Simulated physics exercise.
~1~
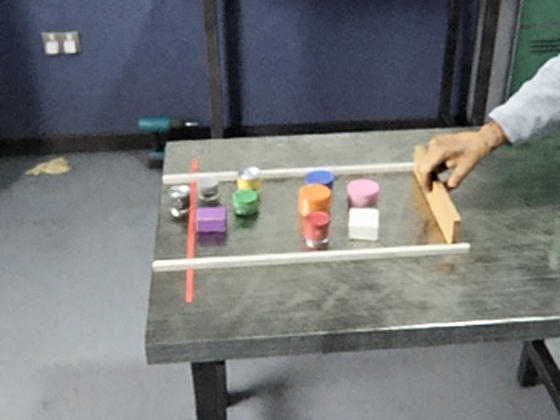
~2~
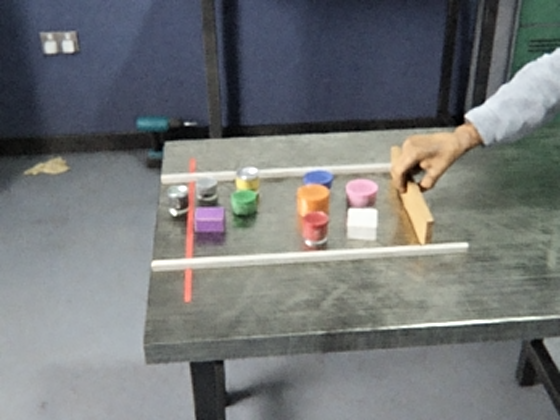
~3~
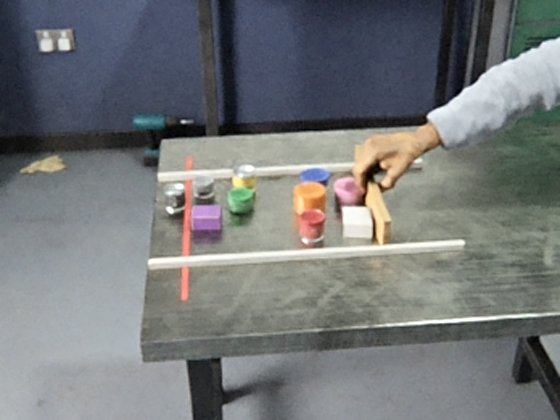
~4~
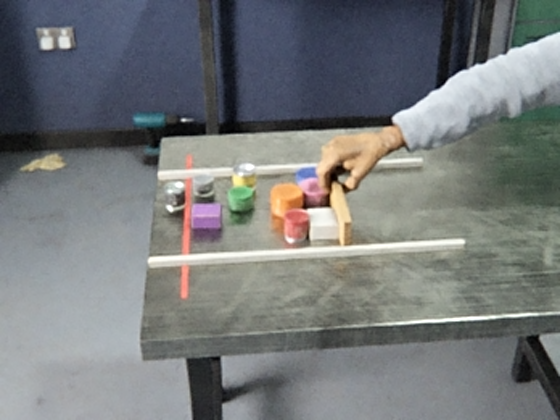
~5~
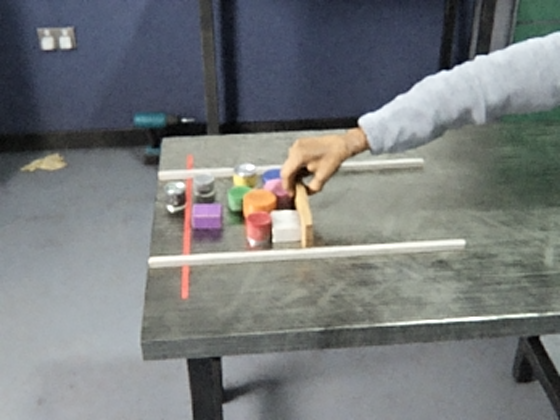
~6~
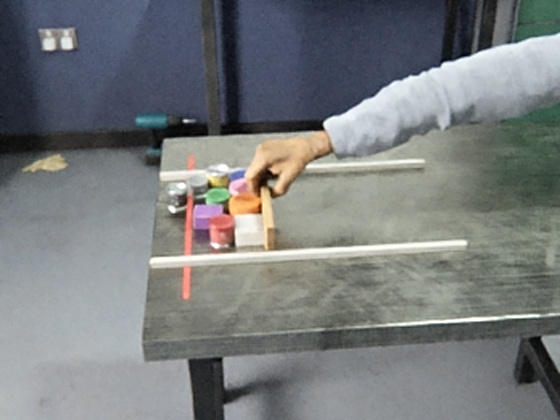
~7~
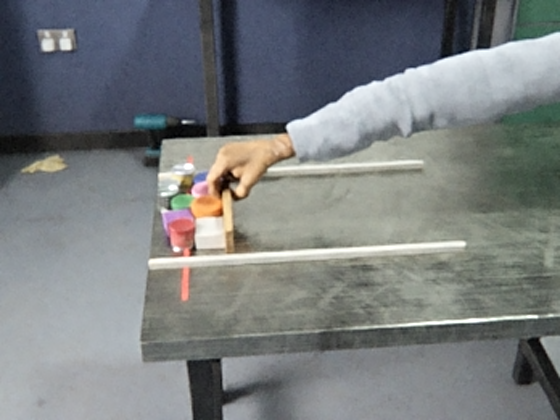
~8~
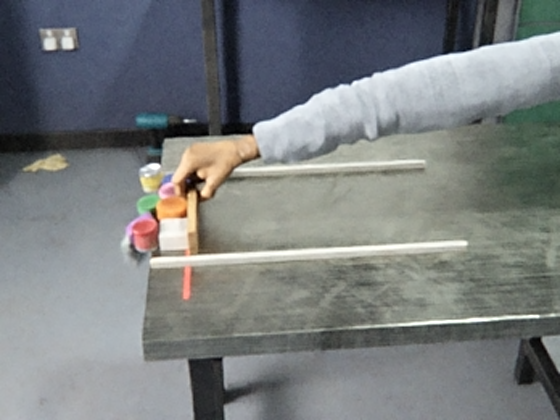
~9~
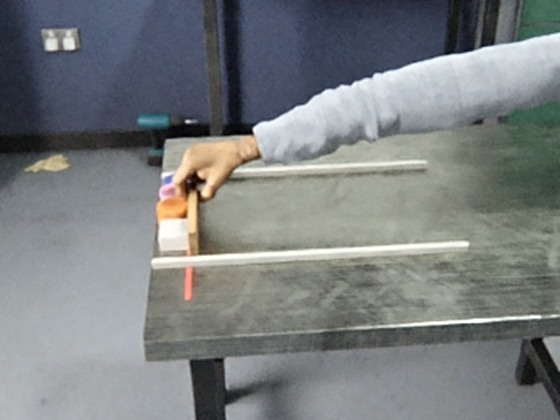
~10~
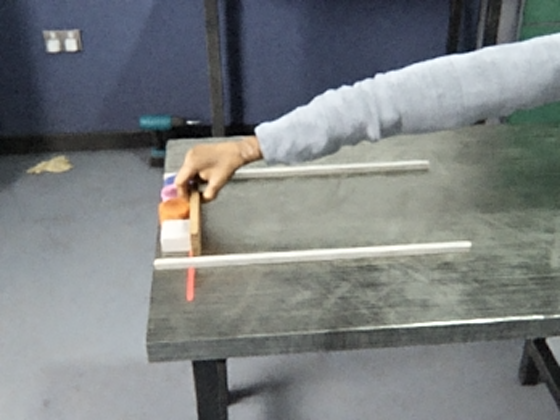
On a dark tabletop in a room with blue walls, small coloured pots and blocks sit scattered between two pale strips, with red tape crossing near the left edge. A hand holding a wooden board slides it left, gathering the pink and white pieces, then the red and orange pots. The growing cluster presses into the green tub, grey pot and purple block, pushing them across the tape. At the edge, the red, yellow, green, purple, grey and black items tip off and drop from view. The board stops near the tape, leaving white, orange, pink and blue pieces perched along the edge.
